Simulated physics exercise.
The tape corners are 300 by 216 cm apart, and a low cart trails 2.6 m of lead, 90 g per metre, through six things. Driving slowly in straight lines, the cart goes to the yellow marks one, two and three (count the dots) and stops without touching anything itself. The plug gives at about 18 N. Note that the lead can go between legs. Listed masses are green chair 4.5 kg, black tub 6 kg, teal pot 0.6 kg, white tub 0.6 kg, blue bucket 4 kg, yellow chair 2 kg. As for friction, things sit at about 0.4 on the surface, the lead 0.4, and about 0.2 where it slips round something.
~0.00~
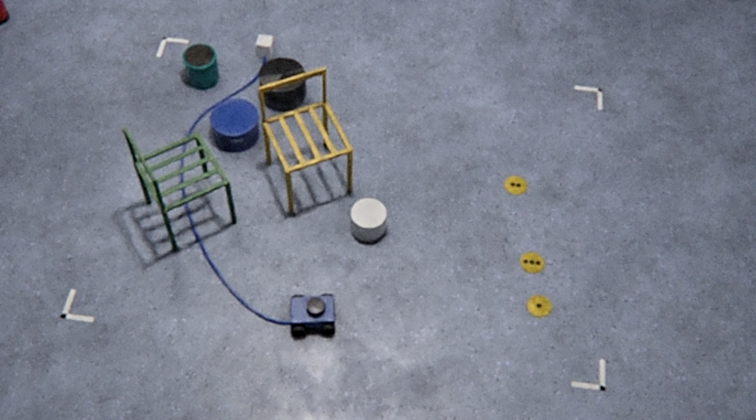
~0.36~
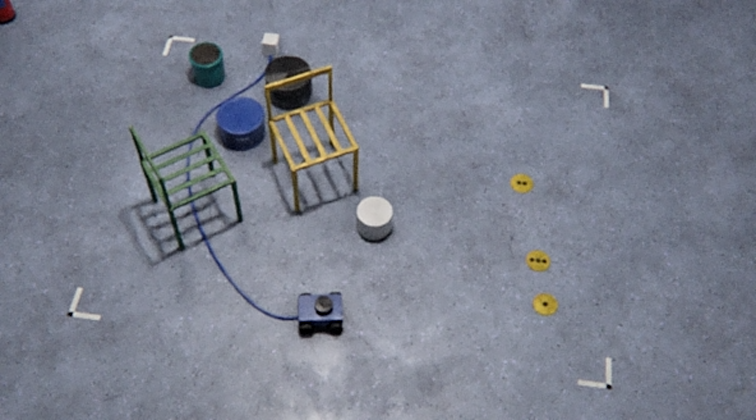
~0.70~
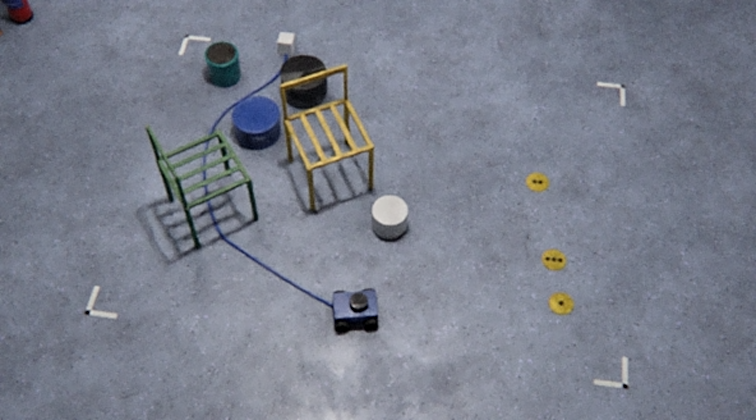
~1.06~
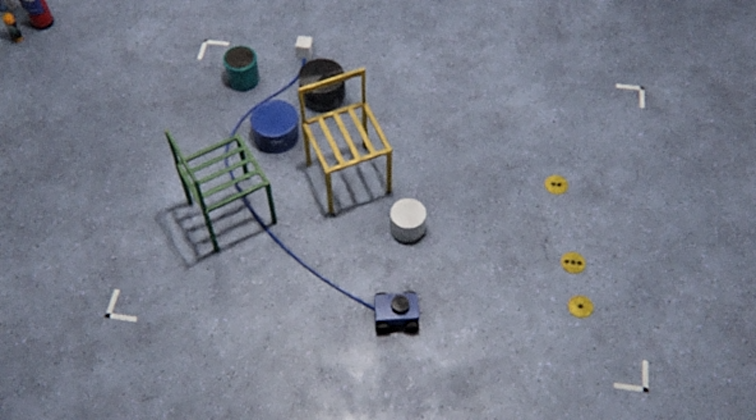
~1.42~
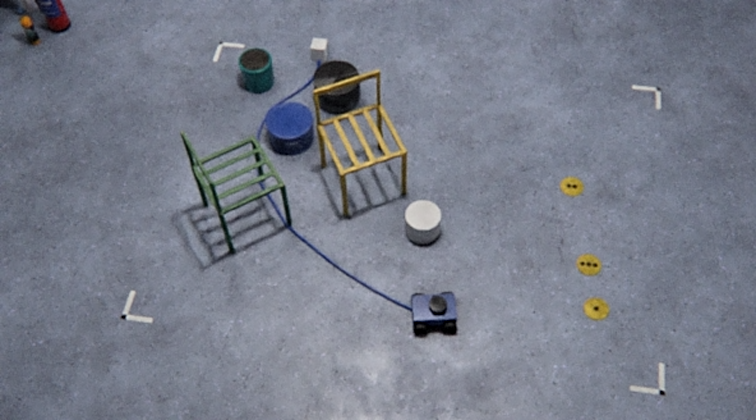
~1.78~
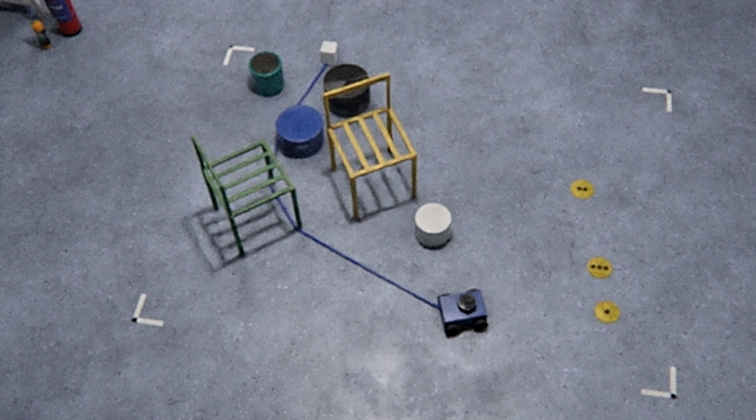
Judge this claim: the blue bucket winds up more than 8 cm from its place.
It is left about where it started.
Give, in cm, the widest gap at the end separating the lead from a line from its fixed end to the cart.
20 cm.
At 3.4 s, cart at (562, 313), plug out; nothing else has moved.
At 5.1 s, cart at (596, 261), plug out; nothing else has moved.
At 6.7 s, cart at (584, 197), plug out; nothing else has moved.
At 8.4 s, cart at (599, 266), plug out; nothing else has moved.
At 8.8 s, cart at (599, 266), plug out; blue bucket 0 cm off its start at (299, 123).
